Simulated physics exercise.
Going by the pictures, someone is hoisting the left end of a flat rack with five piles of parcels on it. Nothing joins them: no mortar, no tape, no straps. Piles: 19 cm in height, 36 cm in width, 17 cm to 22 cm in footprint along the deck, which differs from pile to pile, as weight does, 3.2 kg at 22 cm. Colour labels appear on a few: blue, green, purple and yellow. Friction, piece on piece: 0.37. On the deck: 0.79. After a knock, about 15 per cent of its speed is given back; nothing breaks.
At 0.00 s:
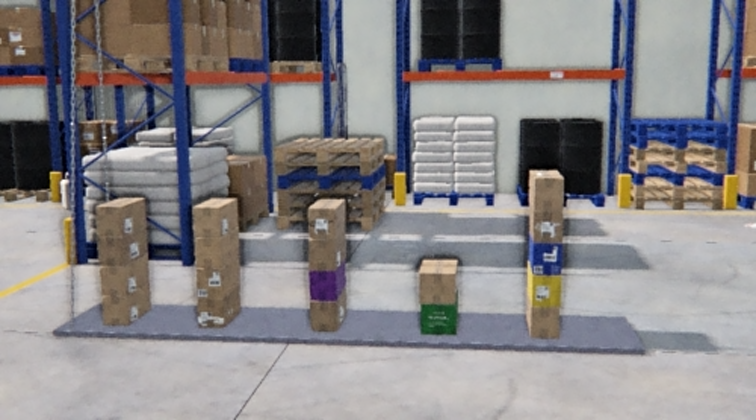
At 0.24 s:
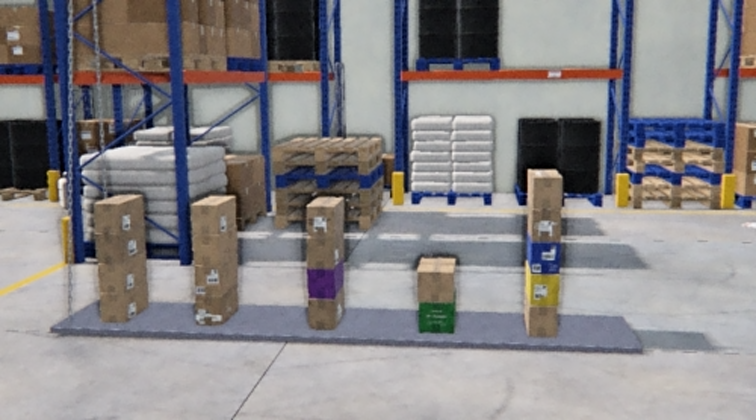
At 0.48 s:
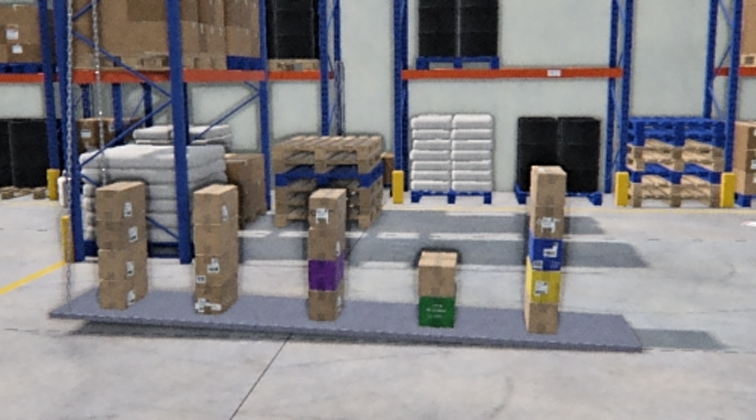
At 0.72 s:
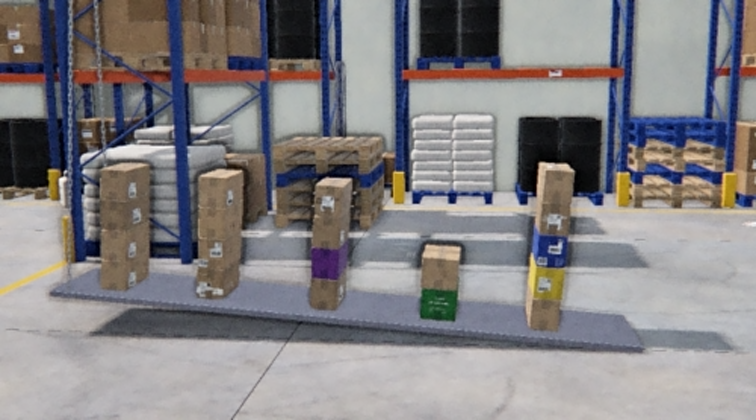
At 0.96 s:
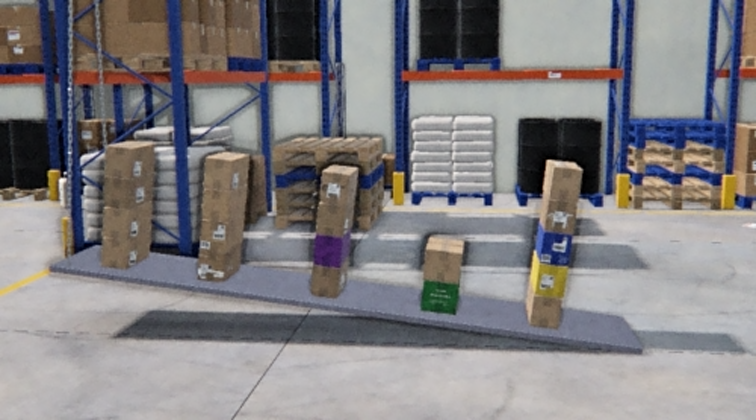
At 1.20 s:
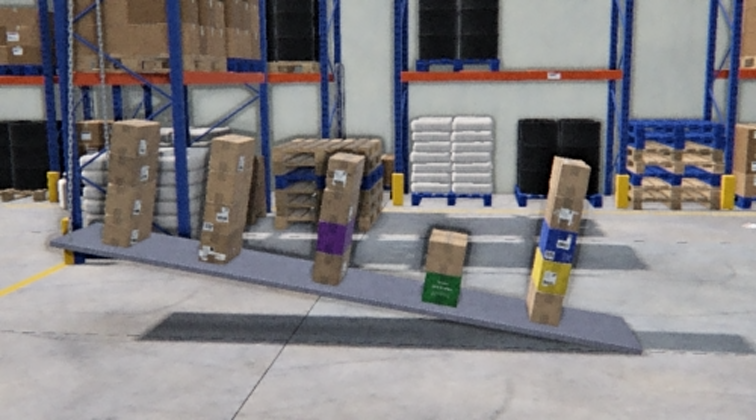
In a warehouse, five stacks of cardboard boxes stood on a long, flat grey platform, some with purple, green, blue or yellow bands, as its left end rose steadily and the stacks leaned right.
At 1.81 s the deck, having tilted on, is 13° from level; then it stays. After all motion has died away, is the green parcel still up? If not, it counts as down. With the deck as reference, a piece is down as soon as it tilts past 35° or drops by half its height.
Yes.
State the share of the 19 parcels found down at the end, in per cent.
The share is about 95 in a hundred.
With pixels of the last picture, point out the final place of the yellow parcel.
At about (614, 314).
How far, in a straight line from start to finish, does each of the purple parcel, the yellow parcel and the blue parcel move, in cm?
I'd estimate purple at 60 cm, yellow at 50 cm and blue at 80 cm.
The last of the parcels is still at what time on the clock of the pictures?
3.5 s or so.
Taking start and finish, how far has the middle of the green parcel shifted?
Start and end lie near 25 cm apart.
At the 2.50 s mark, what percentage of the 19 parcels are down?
90 percent by then.
After 1.96 s, slope 13°; none of the 19 parcels down, 17 disturbed; green parcel unmoved; yellow parcel leaning 21°.
After 2.50 s, slope 13°; 17 of the 19 parcels down; green parcel unmoved; yellow parcel on its side.
At rest (3.8 s), slope 13°; 18 of the 19 parcels down; green parcel shifted 27 mm; purple parcel on its side; yellow parcel on its side. As the last picture would show them, middles, green parcel near (450, 272), purple parcel near (415, 265).
